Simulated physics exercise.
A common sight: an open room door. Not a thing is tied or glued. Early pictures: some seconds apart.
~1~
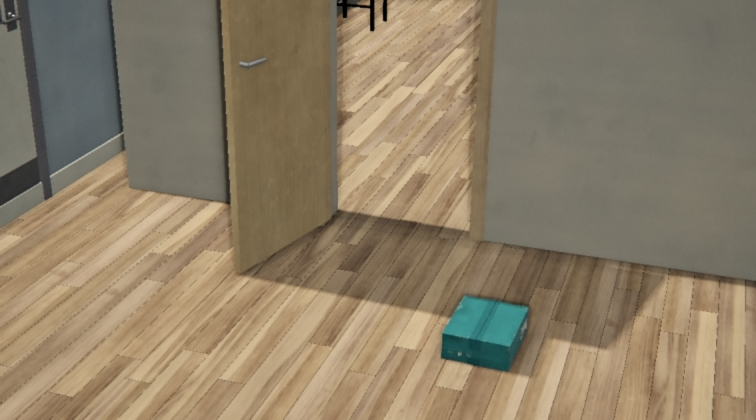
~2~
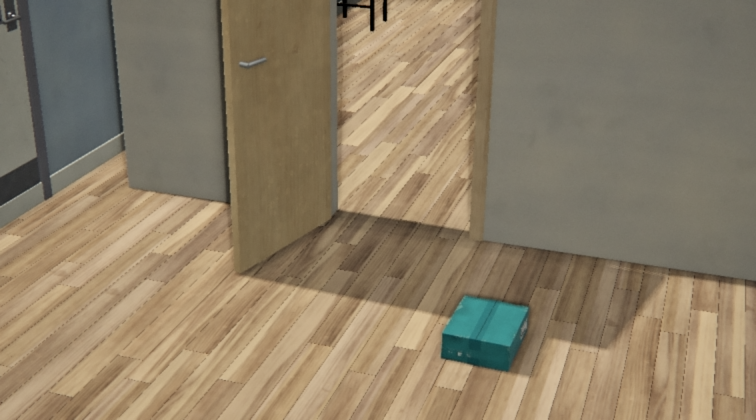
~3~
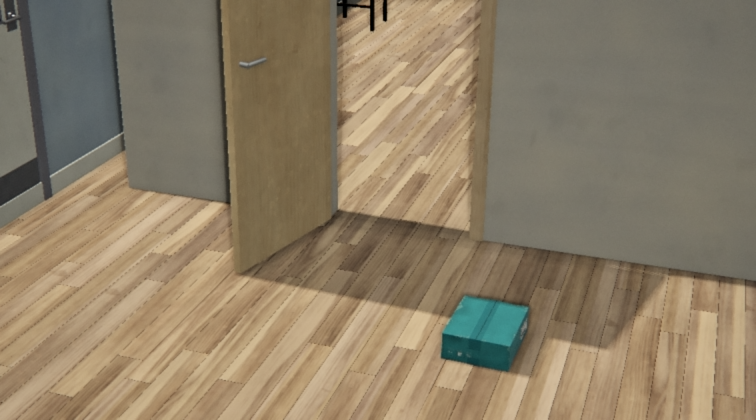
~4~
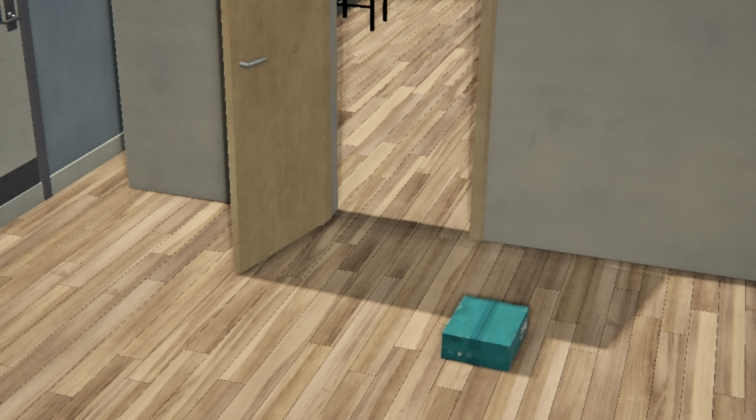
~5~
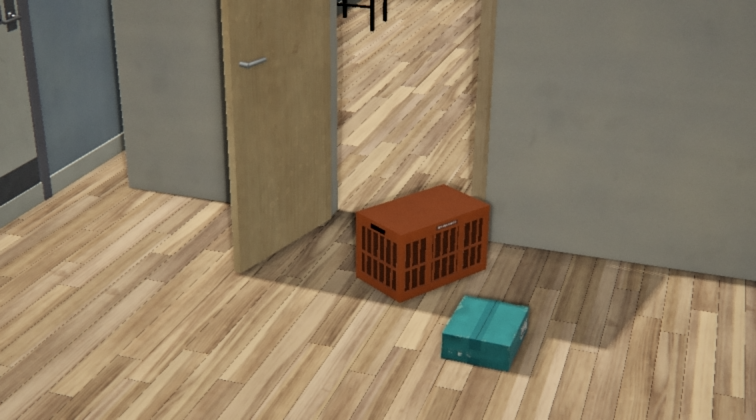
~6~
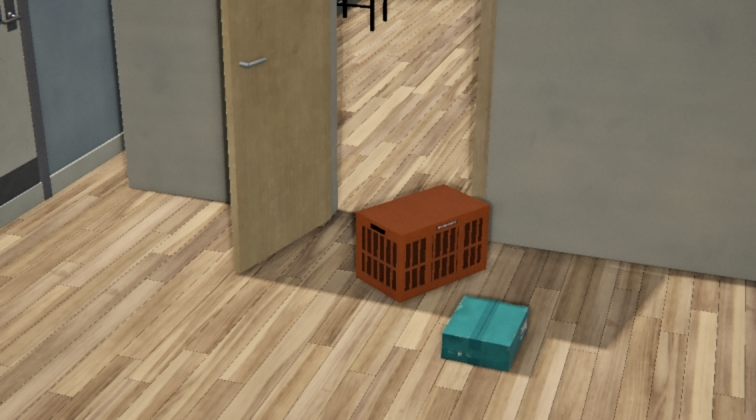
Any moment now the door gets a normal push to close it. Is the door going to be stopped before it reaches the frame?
Yes, it is stopped.
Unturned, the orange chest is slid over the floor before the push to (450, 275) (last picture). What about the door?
Next, the door gets stuck partway.
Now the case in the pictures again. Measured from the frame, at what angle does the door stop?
It comes to about 60°.
Then, 0.50 s past the last view, open by 88°.
Then, 0.80 s past the last view, open by 70°.
Finally, open by 58°; both still in place. Final places as the last picture's camera would see them, orange chest near (426, 241).
